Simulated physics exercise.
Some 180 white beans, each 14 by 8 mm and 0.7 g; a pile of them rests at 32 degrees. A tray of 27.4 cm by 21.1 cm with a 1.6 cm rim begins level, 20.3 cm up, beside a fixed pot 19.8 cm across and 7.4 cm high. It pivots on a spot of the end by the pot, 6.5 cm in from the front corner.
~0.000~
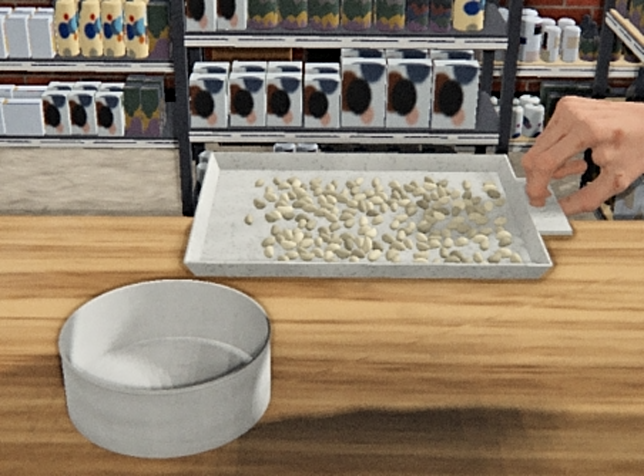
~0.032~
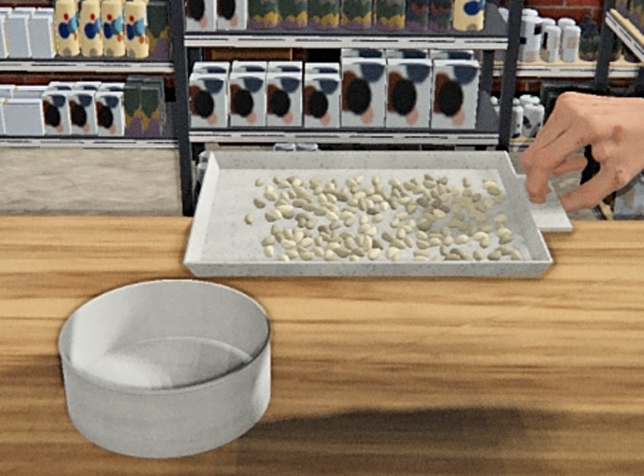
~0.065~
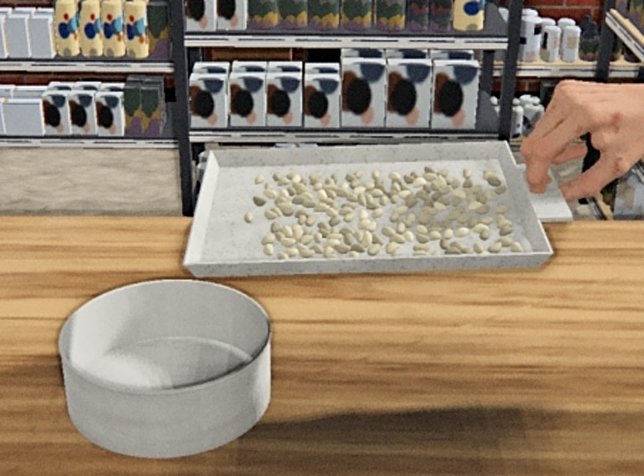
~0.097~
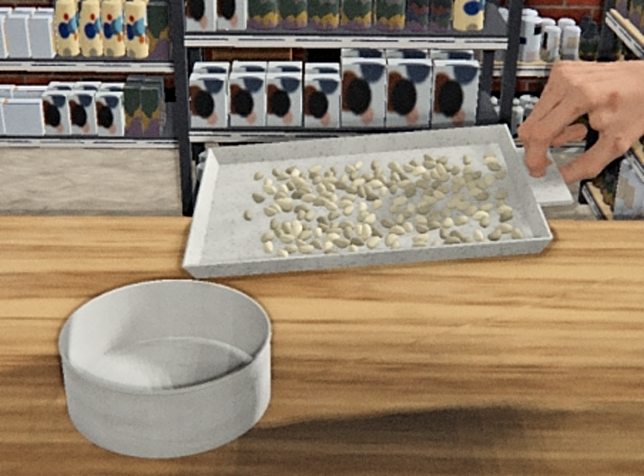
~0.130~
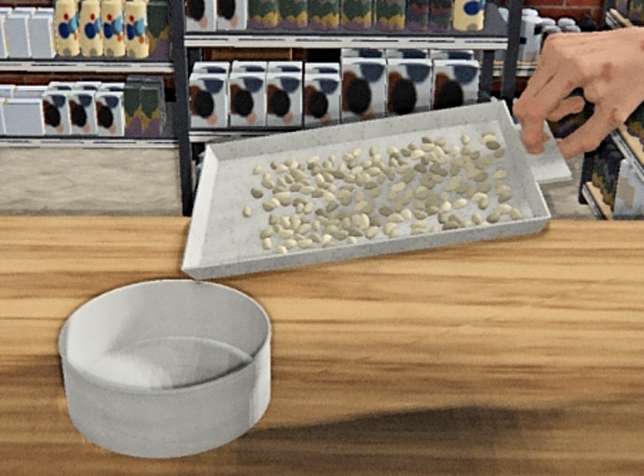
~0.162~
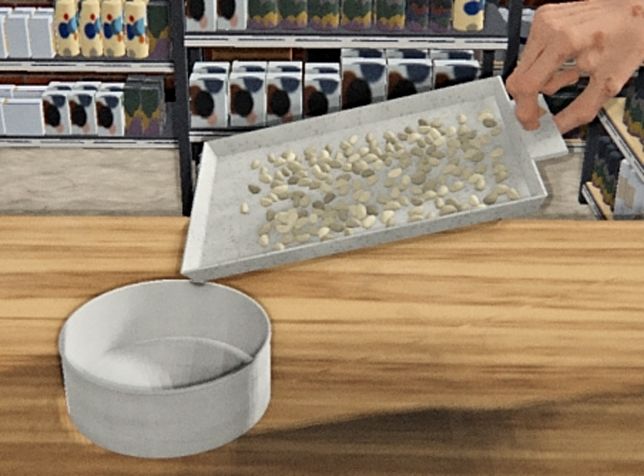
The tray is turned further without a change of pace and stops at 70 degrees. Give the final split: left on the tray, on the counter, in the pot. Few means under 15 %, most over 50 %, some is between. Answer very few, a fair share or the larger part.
Tray very few, counter the larger part, pot a fair share.
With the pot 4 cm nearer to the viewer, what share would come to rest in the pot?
In that case some 55 per cent.
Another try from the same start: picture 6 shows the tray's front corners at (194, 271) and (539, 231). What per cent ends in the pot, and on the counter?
Pot 0, counter 100.
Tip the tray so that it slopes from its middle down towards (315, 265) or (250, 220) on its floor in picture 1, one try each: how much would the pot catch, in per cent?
Some 0 and 65 per cent.
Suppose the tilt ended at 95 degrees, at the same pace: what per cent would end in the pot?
Then about 20 per cent.
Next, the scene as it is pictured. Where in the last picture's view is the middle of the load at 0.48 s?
At about (231, 192).
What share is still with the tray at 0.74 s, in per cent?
About 10 per cent.
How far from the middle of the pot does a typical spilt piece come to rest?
About 22 cm.
After 0.35 s, tilt 43 degrees; the tray holds 100 %, the pot 0 %.
After 0.48 s, tilt 62 degrees; the tray holds 95 %, the pot 0 %.
After 0.74 s, tilt 70 degrees; the tray holds 10 %, the pot 20 %.
At rest (2.5 s), tray 5 %, counter 70 %, pot 25 %.
